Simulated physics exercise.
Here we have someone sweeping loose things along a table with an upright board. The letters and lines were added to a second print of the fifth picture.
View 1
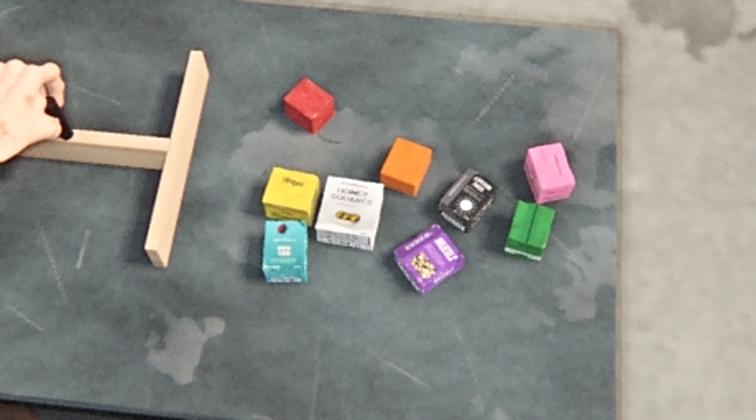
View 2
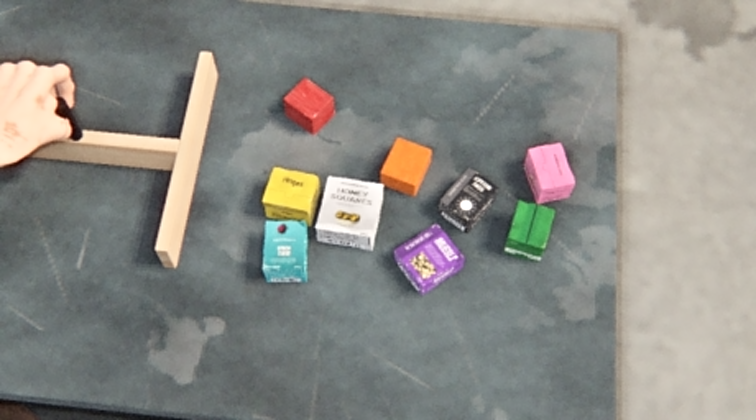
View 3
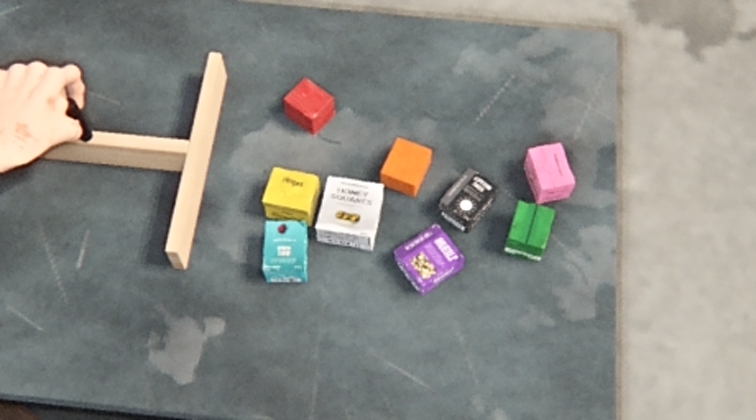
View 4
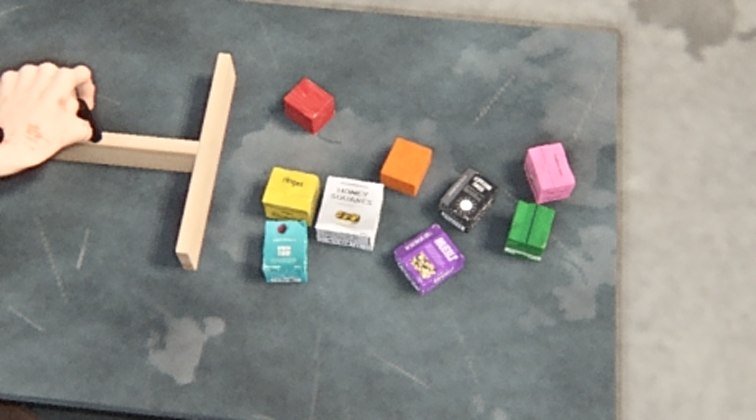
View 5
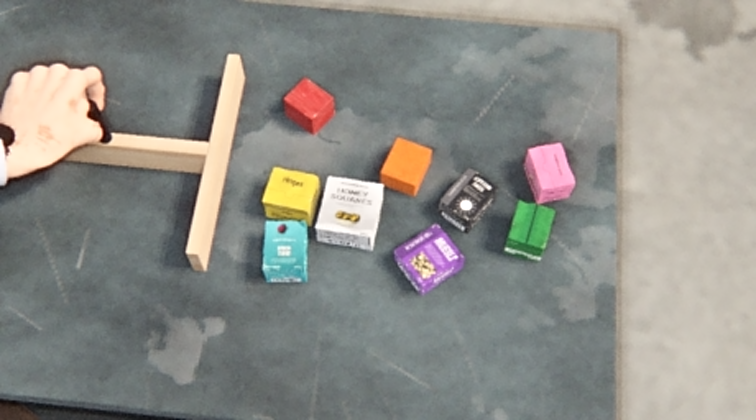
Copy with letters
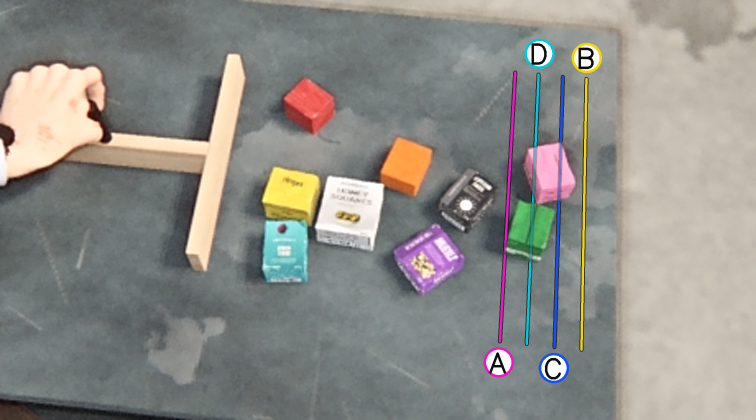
To begin with, a hand at the left grips the handle of a wooden T-shaped board on a dark table, with a loose group of colourful boxes to its right. The hand then slides the board slowly rightward, narrowing the gap to the yellow and turquoise boxes, while all the boxes stay still.
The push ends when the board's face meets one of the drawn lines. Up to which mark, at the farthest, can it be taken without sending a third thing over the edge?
As far as mark D.
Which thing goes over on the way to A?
The green box goes over.
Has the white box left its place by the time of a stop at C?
By then, yes.
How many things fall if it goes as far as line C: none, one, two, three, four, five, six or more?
By then, five.
On the copy, A at (508, 198); B at (584, 205); C at (559, 203); D at (533, 200).
On D. First, board (328, 160); red block (366, 103); turquoise packet (344, 259).
Then, board (444, 171); green box (579, 245); pink packet (580, 160).
Finally, board (533, 179); green box over the edge; white box (611, 241); one fallen.
By contrast, A is within the limit but short; B drops five; C drops five.
